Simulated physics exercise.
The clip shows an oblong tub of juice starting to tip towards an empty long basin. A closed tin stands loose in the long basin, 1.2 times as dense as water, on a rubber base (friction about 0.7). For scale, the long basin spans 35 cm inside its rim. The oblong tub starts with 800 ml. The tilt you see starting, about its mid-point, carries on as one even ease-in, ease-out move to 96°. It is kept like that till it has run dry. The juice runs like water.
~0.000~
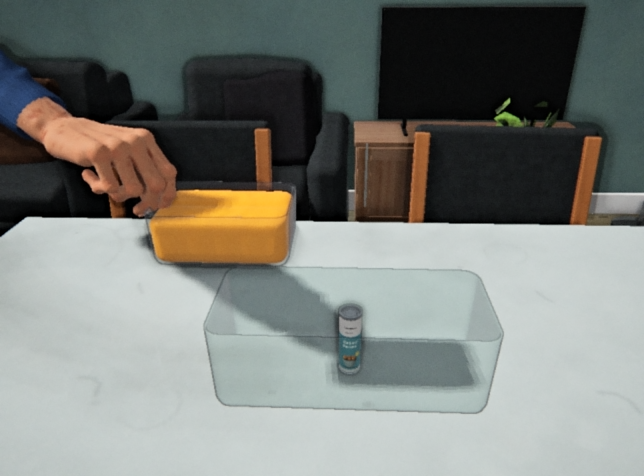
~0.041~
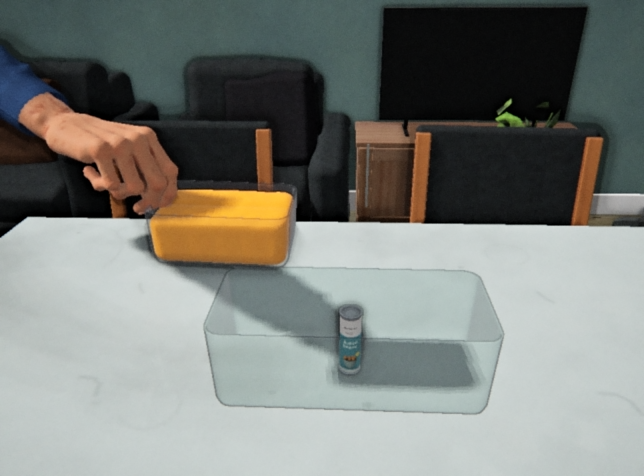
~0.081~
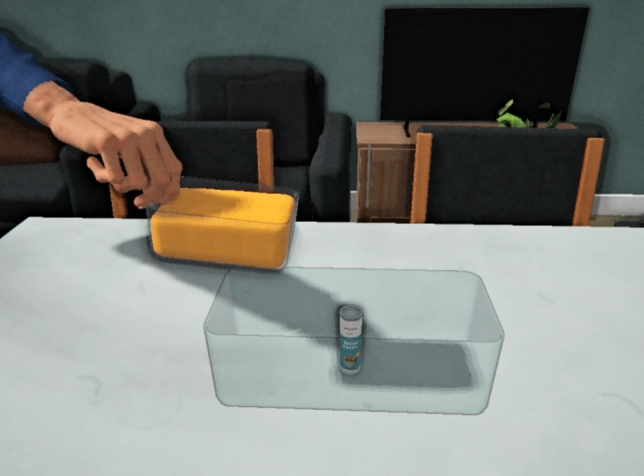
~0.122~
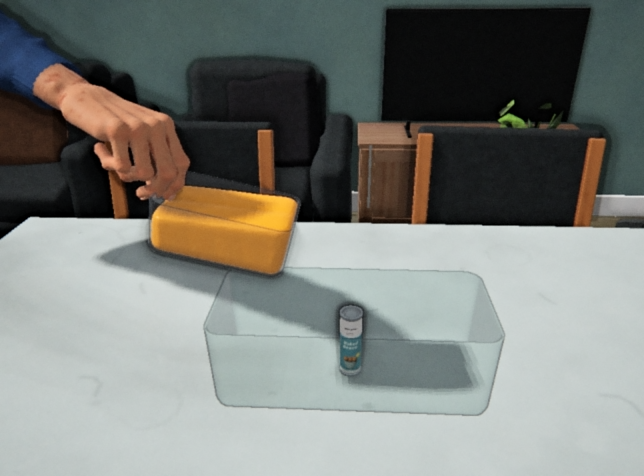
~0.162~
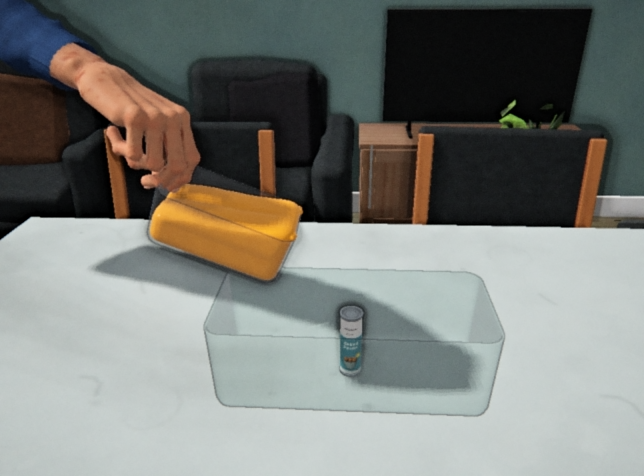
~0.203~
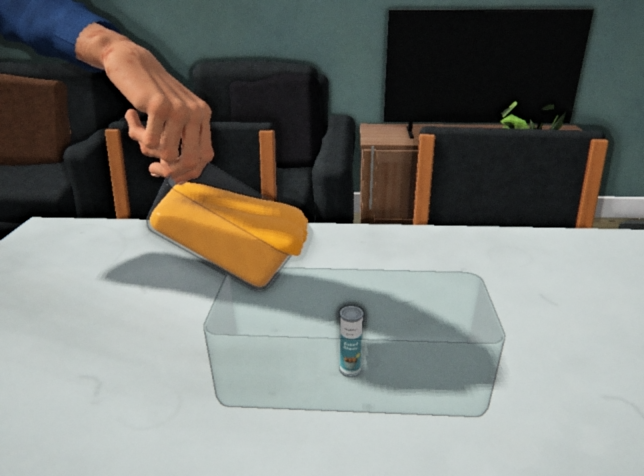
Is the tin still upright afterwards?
It goes over.
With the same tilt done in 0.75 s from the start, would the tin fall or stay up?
Then it stays up.
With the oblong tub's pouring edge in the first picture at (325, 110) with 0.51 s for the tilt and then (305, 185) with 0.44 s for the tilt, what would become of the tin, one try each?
First it stays up; then it goes over.
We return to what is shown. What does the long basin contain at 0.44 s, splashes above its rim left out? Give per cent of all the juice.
Some 56 per cent.
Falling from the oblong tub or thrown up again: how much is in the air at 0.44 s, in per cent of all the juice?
About 28 per cent.
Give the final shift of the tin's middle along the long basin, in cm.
Some 8.5 cm.
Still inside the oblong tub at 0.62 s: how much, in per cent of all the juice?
Near 3 in a hundred.
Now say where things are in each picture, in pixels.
Tilt 0°; pouring edge (292, 201); surface from (161, 205) to (291, 207); the long basin's rim runs from (216, 298) to (490, 304); the tin's top is at (351, 314), in the first picture.
Tilt 2°; pouring edge (292, 203); surface from (162, 203) to (292, 207), in the second picture.
Tilt 6°; pouring edge (294, 208); surface from (163, 202) to (293, 209), in the third picture.
Tilt 13°; pouring edge (296, 216); surface from (166, 199) to (295, 212), in the fourth picture.
Tilt 22°; pouring edge (297, 226); surface from (165, 196) to (295, 218); 2 per cent is over the edge, in the fifth picture.
Tilt 33°; pouring edge (296, 238); surface from (166, 194) to (279, 220); 8 per cent is over the edge, in the sixth picture.
Then, 0.44 s in, the tilt is 92° and 15 per cent is still to pour; the tin stands where it began.
Then, 0.62 s in, the tilt is 96° and 3 per cent is still to pour; the tin leans 25°.
Then, 0.81 s in, the tilt is 96° and 1 per cent is still to pour; the tin lies on its side.
Then, 1.01 s in, the tilt is 96° and 0 per cent is still to pour; the tin lies on its side.
Finally, the tin lies on its side.
